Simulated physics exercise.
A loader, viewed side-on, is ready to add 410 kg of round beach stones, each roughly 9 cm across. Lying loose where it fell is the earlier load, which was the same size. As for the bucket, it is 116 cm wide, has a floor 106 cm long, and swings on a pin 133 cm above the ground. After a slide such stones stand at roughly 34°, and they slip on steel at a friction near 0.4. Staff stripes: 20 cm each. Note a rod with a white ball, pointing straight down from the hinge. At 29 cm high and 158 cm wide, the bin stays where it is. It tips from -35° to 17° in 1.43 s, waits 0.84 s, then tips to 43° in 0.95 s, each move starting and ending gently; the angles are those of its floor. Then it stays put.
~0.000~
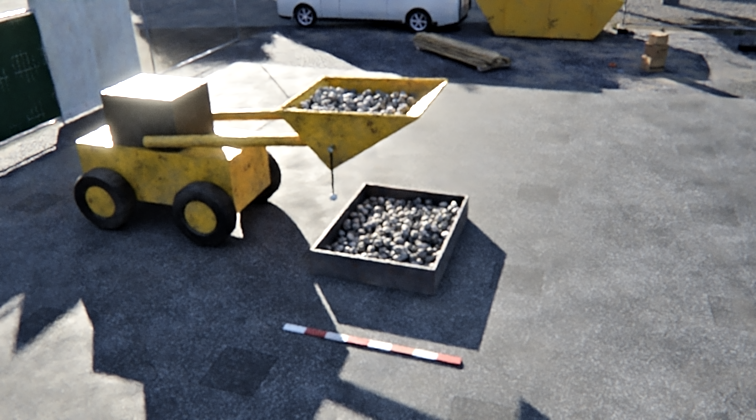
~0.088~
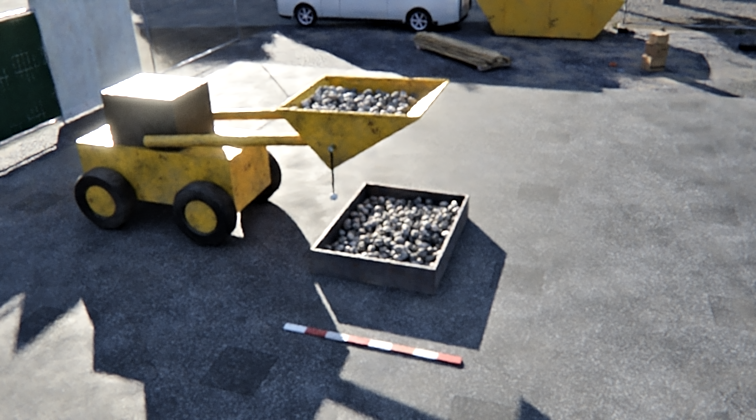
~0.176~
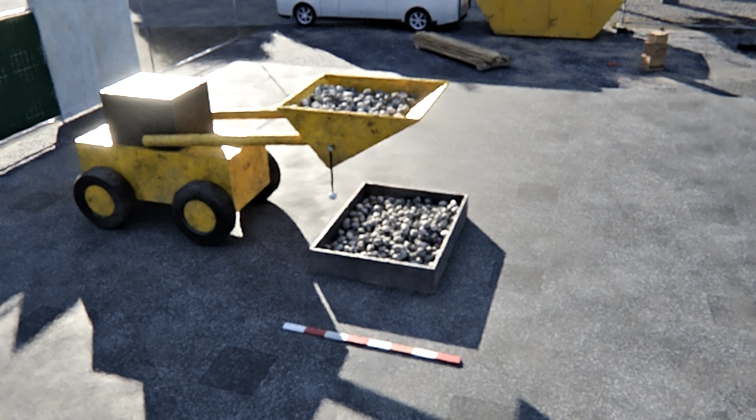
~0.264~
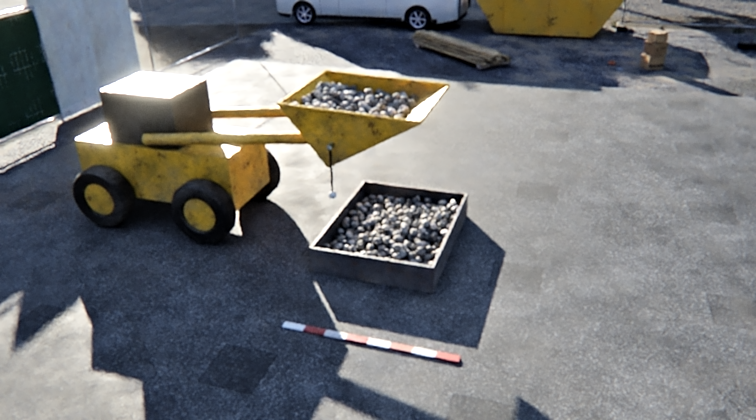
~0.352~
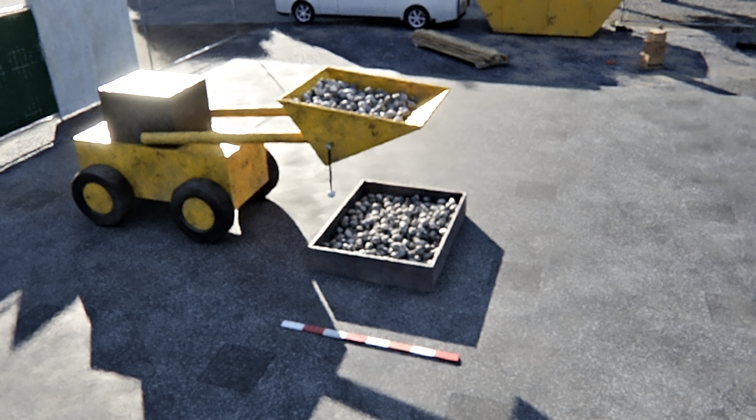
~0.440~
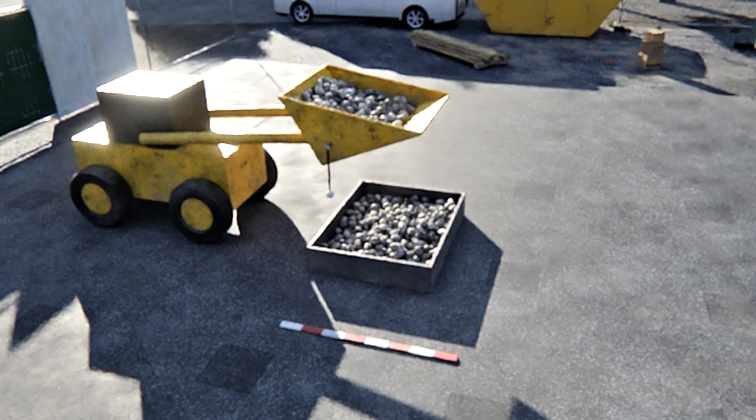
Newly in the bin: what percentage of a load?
29 percent.
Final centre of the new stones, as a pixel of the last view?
In the last view, somewhere near (473, 246).
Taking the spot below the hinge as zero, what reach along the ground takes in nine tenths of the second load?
About 190 centimetres ahead of it.
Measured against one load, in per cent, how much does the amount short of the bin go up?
Some 0 per cent of a load.
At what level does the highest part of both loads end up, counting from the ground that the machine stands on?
Top of heap: Approx. 40 cm above ground level.
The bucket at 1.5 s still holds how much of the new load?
It still holds about 95 per cent.
After 1.1 s the floor is at 9°; in per cent of one load, 100 in the bucket, 100 in the bin; the foremost stones are at (442, 244).
After 1.5 s the floor is at 17°; in per cent of one load, 95 in the bucket, 105 in the bin; the foremost stones are at (442, 244).
After 3.7 s the floor is at 43°; in per cent of one load, 0 in the bucket, 129 in the bin, 71 beside or beyond the bin; the foremost stones are at (593, 294).
After 6.4 s the floor is at 43°; in per cent of one load, 0 in the bucket, 129 in the bin, 71 beside or beyond the bin; the foremost stones are at (593, 294). Net gain in the bin, 29.
